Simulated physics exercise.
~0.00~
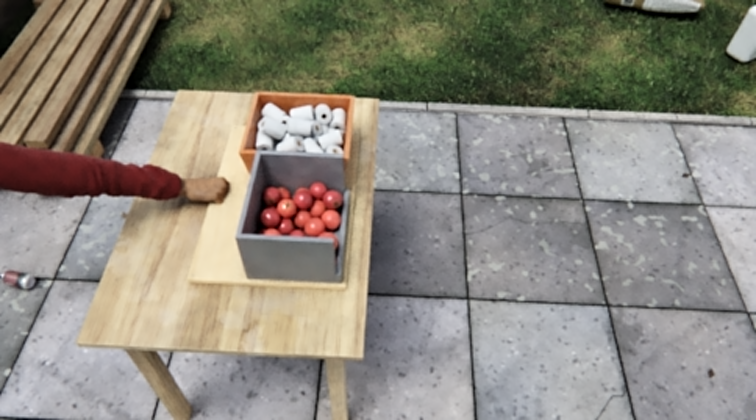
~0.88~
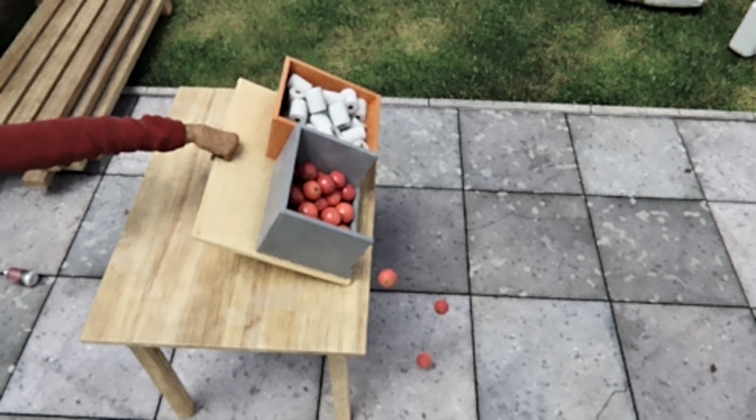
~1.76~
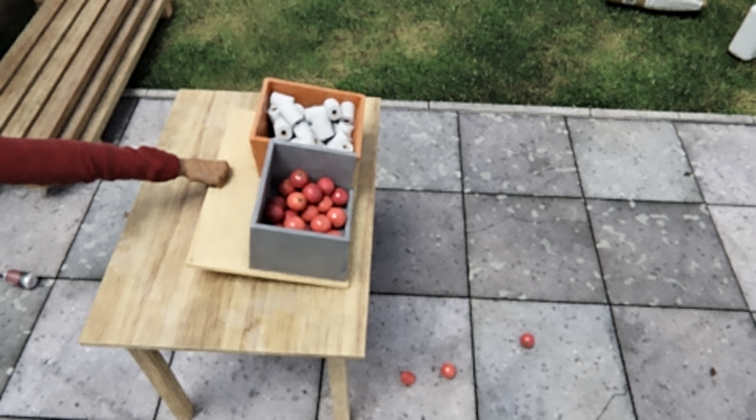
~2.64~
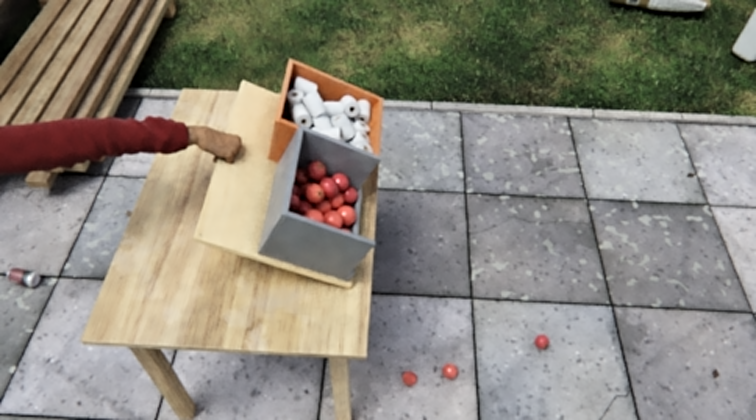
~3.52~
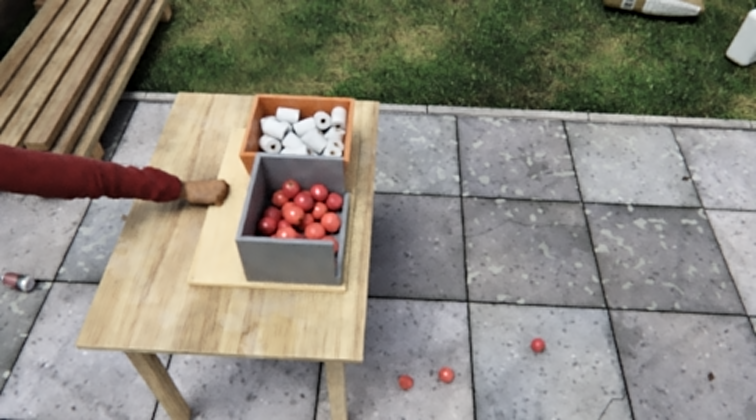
Three red balls drop from the grey box as an arm repeatedly tilts and lowers the board.
